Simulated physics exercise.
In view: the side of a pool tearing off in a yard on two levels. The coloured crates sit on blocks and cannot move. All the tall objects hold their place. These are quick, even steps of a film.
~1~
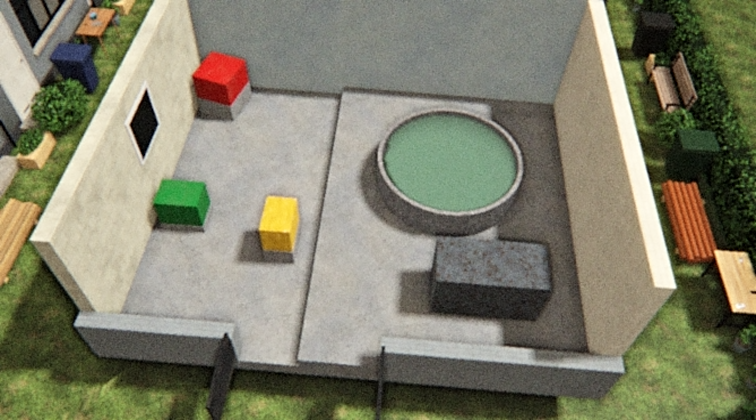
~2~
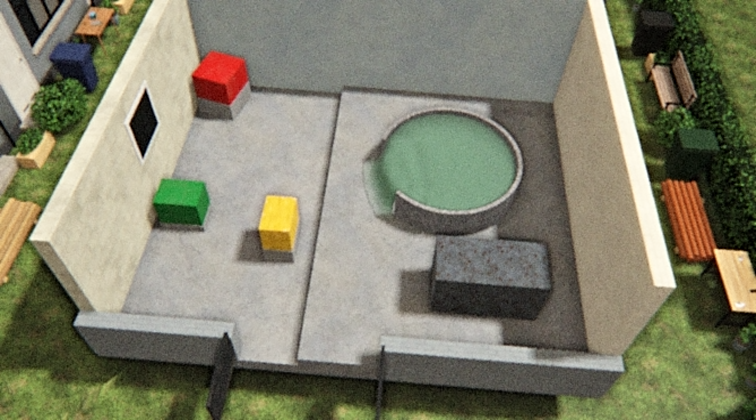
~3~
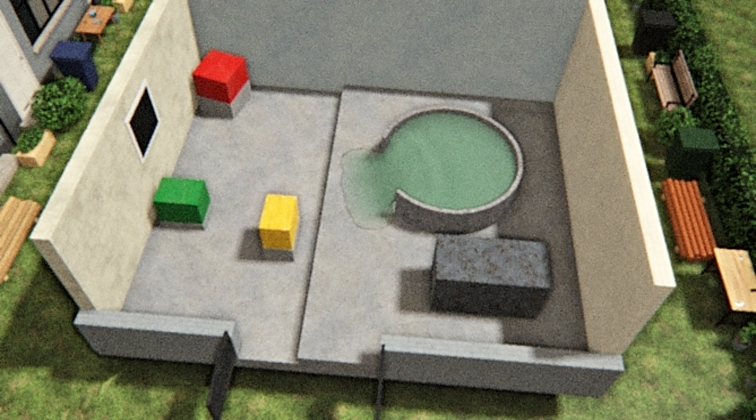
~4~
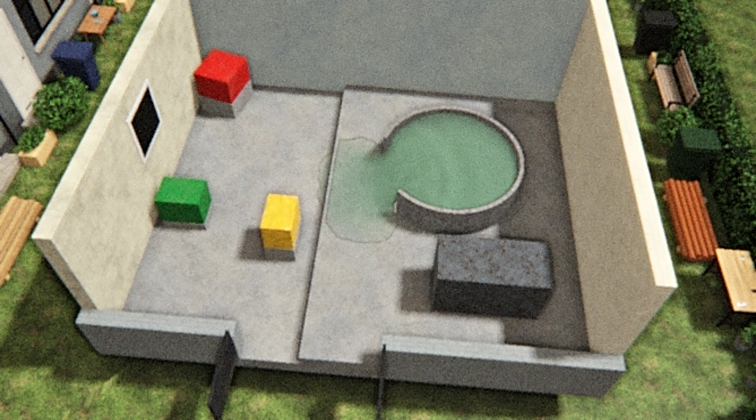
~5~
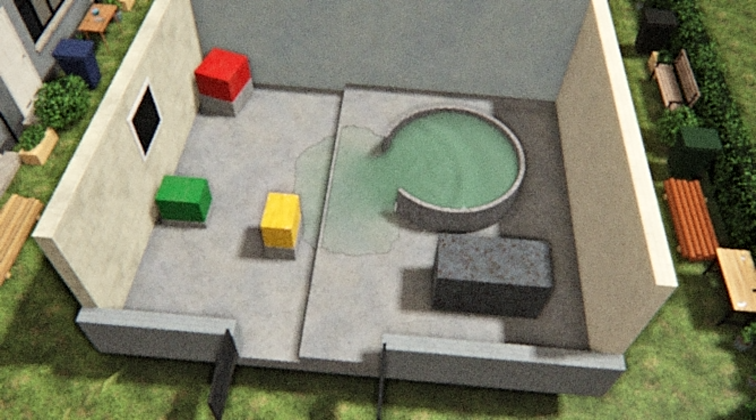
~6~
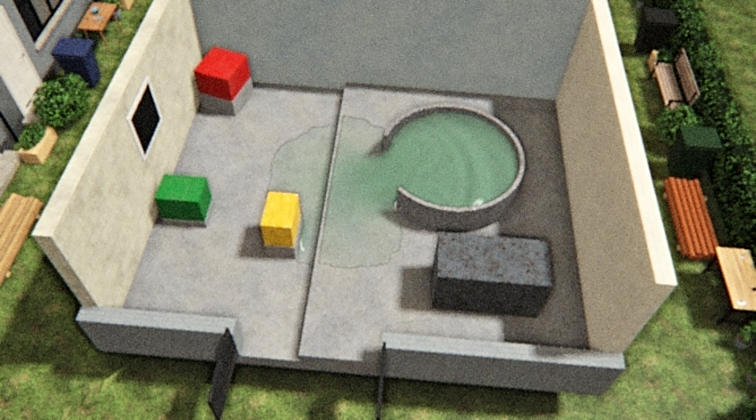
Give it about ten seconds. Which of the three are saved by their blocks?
In the end: The yellow crate escapes dry; the green crate is wetted; the red crate escapes dry.
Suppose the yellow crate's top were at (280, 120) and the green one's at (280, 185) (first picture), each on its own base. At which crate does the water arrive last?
That is the one in red.
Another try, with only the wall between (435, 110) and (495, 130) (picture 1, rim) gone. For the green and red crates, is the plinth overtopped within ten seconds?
Then: The green one is spared; the red one is spared.
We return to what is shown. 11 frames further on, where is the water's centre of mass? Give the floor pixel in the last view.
Roughly at (375, 183).
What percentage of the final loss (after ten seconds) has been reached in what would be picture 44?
Some 55 per cent.
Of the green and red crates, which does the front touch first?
The one in green.
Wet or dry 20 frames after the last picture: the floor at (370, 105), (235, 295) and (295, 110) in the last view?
In that order: Clear, under water, awash.
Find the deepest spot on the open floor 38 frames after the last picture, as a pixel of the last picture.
Around (322, 121).
A moment on, water covers 30 % of the floor; the yellow crate water round its plinth, the green crate water round its plinth, the red crate not reached.
Next, water covers 45 % of the floor; the yellow crate water round its plinth, the green crate water round its plinth, the red crate water round its plinth.
Then, water covers 50 % of the floor; the yellow crate water round its plinth, the green crate water round its plinth, the red crate water round its plinth.
Later, water covers 50 % of the floor; the yellow crate water round its plinth, the green crate water round its plinth, the red crate water round its plinth.
In the end, water covers 50 % of the floor; the yellow crate stayed above the water, the green crate was topped, the red crate stayed above the water.
